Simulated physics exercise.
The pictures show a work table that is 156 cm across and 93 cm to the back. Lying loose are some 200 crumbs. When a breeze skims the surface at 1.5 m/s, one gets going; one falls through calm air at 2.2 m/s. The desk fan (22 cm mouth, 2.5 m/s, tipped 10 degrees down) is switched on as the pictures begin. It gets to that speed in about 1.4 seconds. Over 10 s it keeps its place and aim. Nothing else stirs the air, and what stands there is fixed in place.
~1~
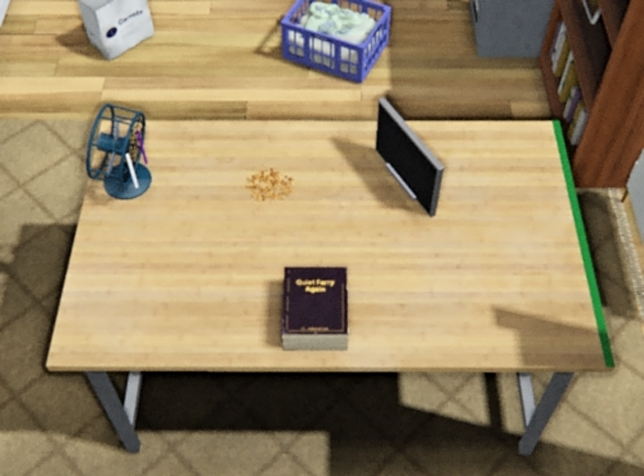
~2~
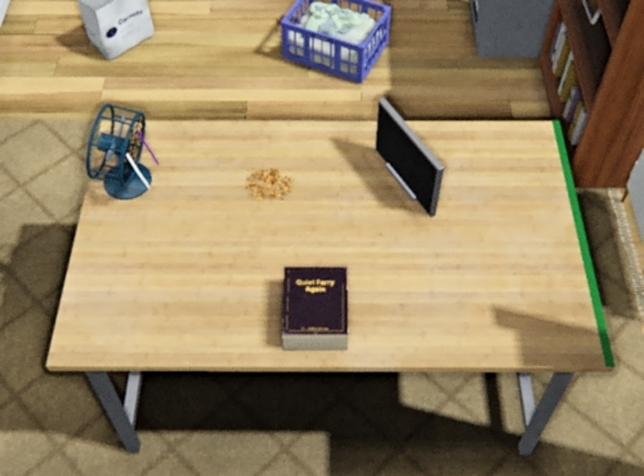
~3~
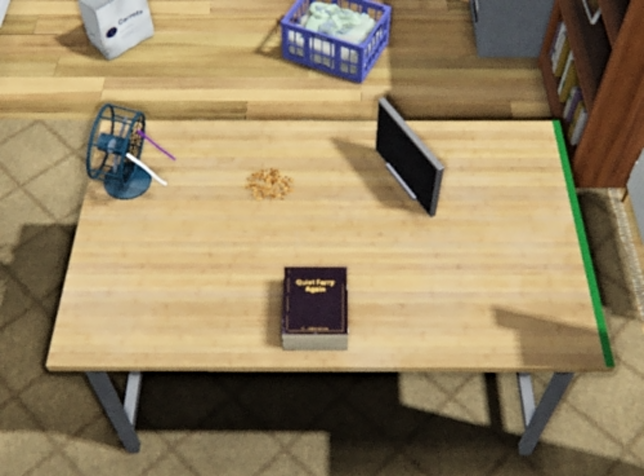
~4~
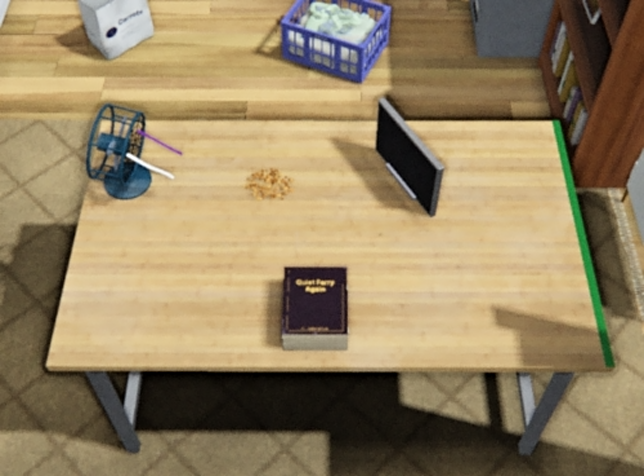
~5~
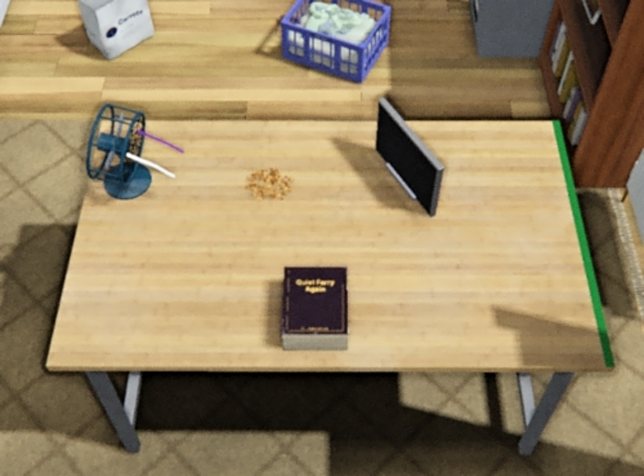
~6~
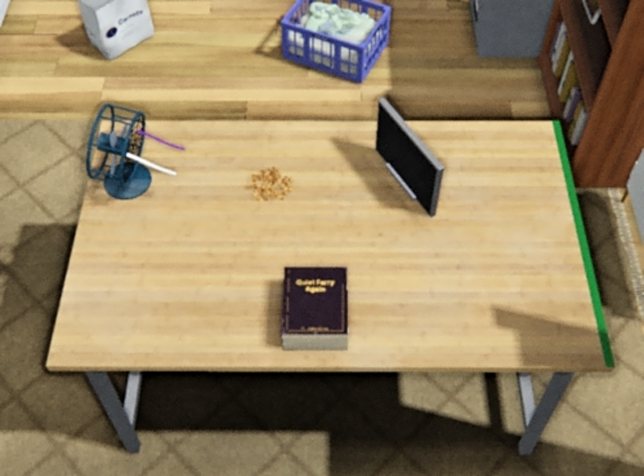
On a wooden work table, ribbons on a desk fan lifting and streaming right, the small heap of crumbs barely shifting.
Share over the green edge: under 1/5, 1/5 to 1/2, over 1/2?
Watch, between one in five and one in two will wind up over that edge.
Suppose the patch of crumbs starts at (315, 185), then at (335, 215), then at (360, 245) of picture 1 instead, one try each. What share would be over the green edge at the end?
30 %, 100 %, 60 %.
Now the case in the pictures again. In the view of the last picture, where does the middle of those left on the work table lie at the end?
Roughly at (382, 175).
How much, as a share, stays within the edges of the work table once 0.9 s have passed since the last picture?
Some 100 per cent.
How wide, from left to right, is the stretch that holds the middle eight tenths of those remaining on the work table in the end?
I'd say close to 10 cm.
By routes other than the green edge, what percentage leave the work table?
Estimated share: Around 5 %.
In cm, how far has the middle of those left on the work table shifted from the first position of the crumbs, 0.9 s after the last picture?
It works out to close to 35 cm.
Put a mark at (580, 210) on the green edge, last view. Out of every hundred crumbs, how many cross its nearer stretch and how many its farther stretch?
About 40 per cent over the nearer part and 0 per cent over the farther part.
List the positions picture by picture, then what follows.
In the first frame, the middle of the crumbs is near (270, 187), none has stirred yet and the mouth of the desk fan is at (117, 145).
In the second frame, the middle of the crumbs is near (270, 186), none has stirred yet and the green edge is centred on (584, 231).
In the third frame, the middle of the crumbs is near (270, 186), none has stirred yet, the top of a laptop is at (410, 132) and the top of a book is at (315, 300).
In the fourth frame, the middle of the crumbs is near (270, 186) and none has stirred yet.
In the fifth frame, the middle of the crumbs is near (270, 186) and none has stirred yet.
In the sixth frame, the middle of the crumbs is near (271, 186), the farthest in sight from the desk fan is at (292, 191) and about 5 % have left their places.
Then, 0.9 s after the last picture, 0 % are over the green edge; the middle of those still in play is near (388, 188); 4 % have settled or left.
Then, 2.1 s after the last picture, 29 % are over the green edge; the middle of those still in play is near (378, 181); 36 % have settled or left.
Then, 4.4 s after the last picture, 34 % are over the green edge; the middle of those still in play is near (382, 178); 51 % have settled or left.
Then, 8.9 s after the last picture, at the end, 39 % are over the green edge; the middle of those still in play is near (382, 175).
